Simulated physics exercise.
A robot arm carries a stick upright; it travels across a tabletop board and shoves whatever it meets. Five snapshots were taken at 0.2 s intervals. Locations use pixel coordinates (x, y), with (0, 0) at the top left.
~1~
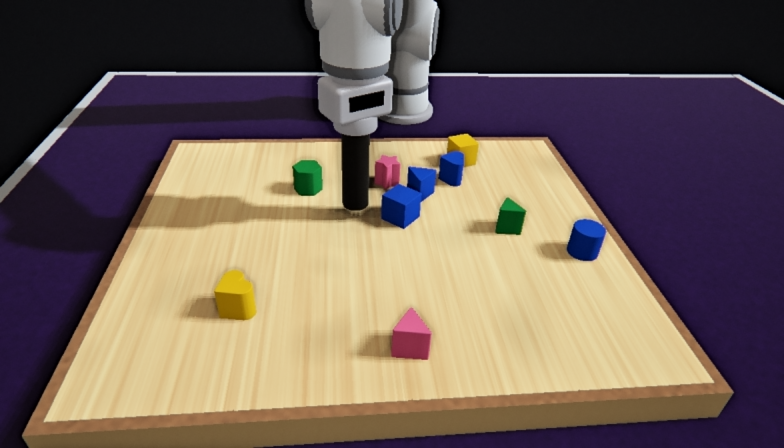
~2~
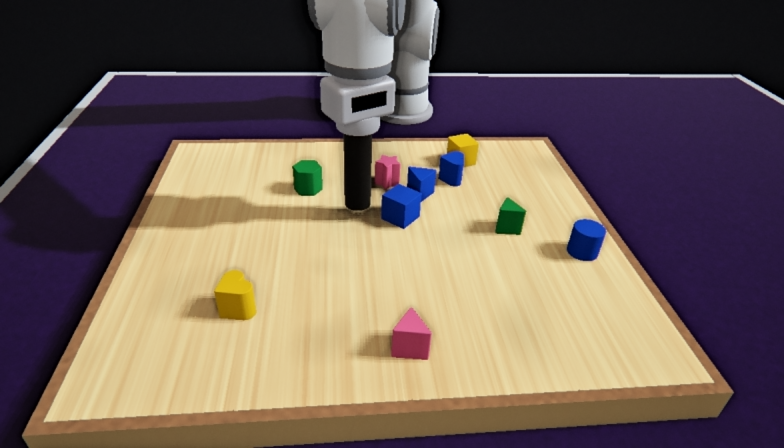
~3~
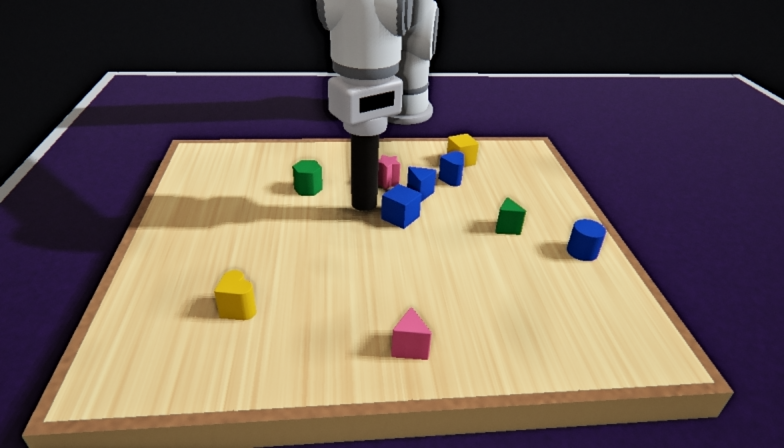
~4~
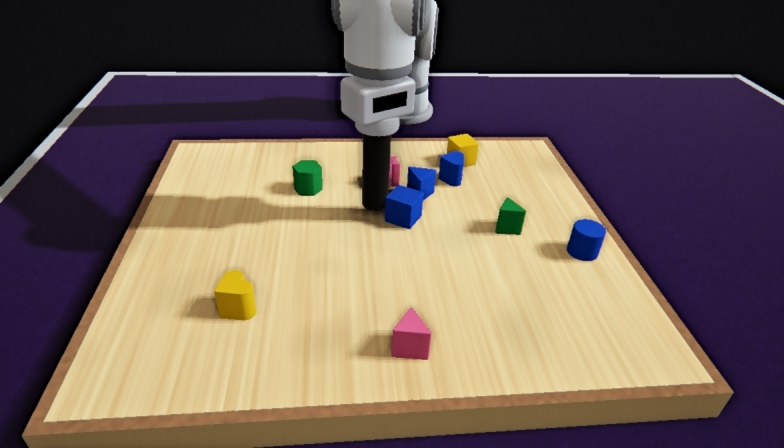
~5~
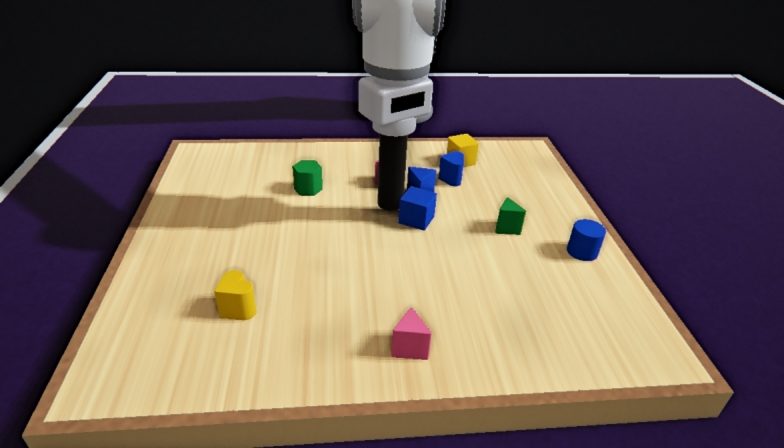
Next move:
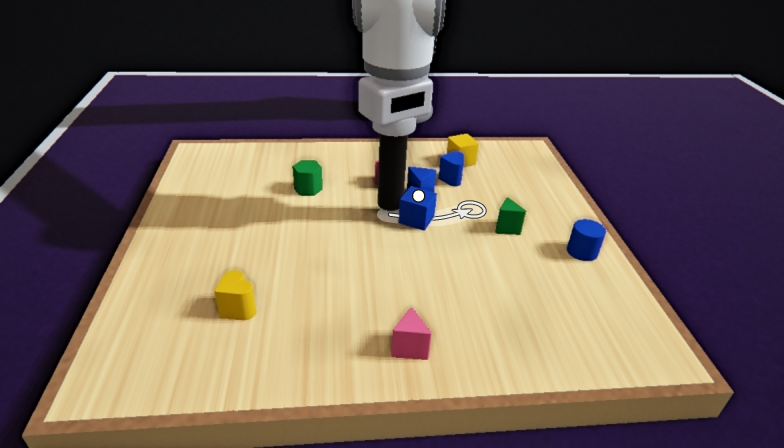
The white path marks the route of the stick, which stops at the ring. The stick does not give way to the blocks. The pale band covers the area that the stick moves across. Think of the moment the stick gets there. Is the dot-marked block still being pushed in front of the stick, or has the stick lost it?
Slid off.
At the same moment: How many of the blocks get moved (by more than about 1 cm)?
It moves one block.
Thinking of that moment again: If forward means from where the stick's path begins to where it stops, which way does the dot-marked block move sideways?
Its shift is rightward.
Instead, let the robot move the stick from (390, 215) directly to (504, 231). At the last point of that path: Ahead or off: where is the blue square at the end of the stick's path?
The stick keeps it before itself.
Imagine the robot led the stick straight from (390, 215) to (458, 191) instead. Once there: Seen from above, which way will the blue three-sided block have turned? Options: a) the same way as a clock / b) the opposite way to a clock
I'll go with b - the opposite way to a clock.
Path on the board, from (390, 215) by way of (419, 218) and (448, 216) to (472, 209); the dot is on the blue square.
What follows on the original path. One third of the way, stick (420, 208); blue square (450, 199).
Two thirds of the way, stick (449, 206); blue square (477, 202), turned 15° clockwise.
At the end, stick (474, 199); blue square (484, 203), turned 30° clockwise; blue three-sided block in place; green three-sided block (514, 207).
